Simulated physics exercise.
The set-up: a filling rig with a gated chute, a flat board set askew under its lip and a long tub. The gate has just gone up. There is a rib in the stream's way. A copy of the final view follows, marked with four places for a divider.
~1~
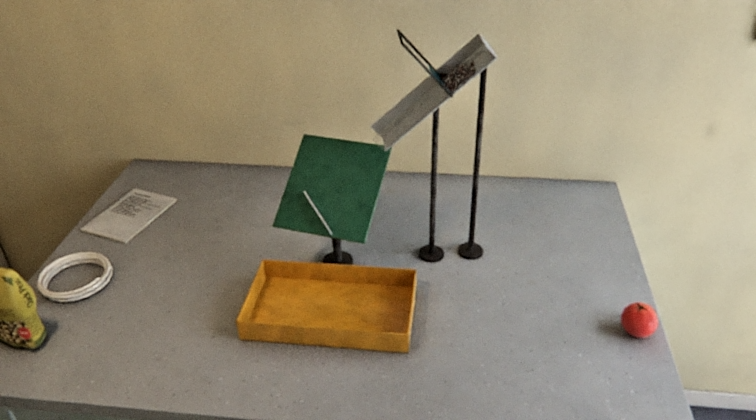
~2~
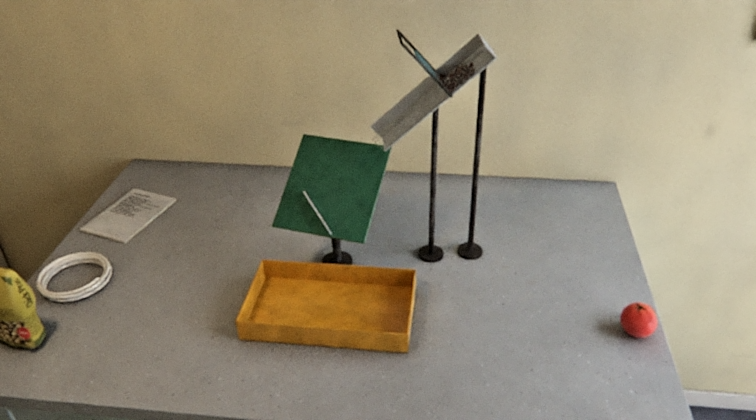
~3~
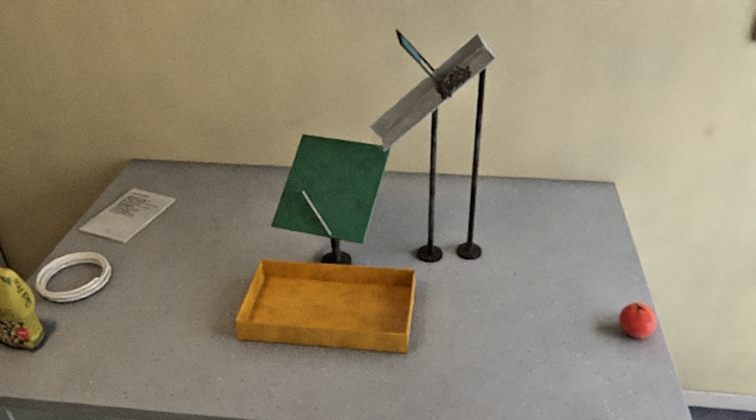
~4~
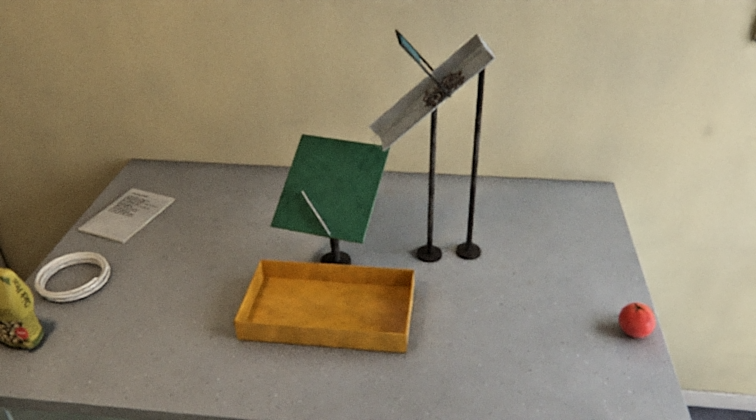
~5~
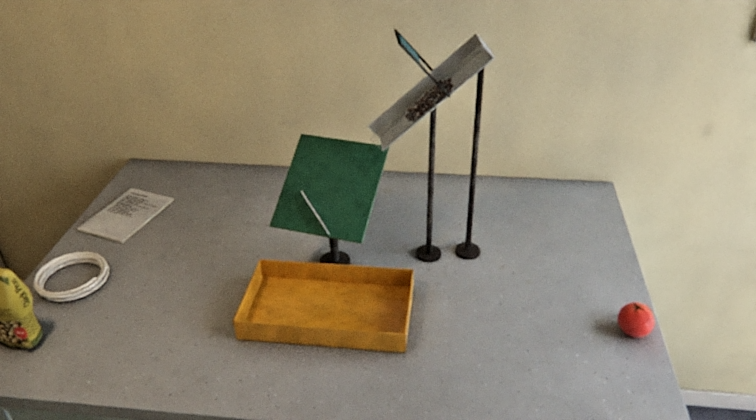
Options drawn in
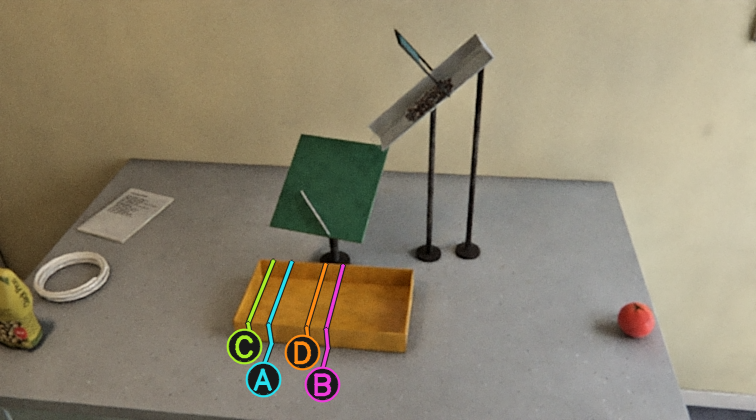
On a grey table, a small clump of dark bits slid a short way down a sloping grey chute, above a tilted green board and an empty yellow tub, while everything else stayed still.
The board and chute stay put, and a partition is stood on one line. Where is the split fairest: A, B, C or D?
B.
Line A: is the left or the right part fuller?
The right side.
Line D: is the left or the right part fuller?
Right.
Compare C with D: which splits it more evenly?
D it is.
On the marked copy, line A crosses the front rim at (268, 324); line B crosses the front rim at (326, 328); line C crosses the front rim at (248, 322); line D crosses the front rim at (306, 327).
For line A, of what is caught, a stray few on the left of the divider, nearly all on the right.
For line B, of what is caught, about a third on the left of the divider, about two thirds on the right.
For line C, of what is caught, none on the left of the divider, all on the right.
For line D, of what is caught, a small part on the left of the divider, most on the right.
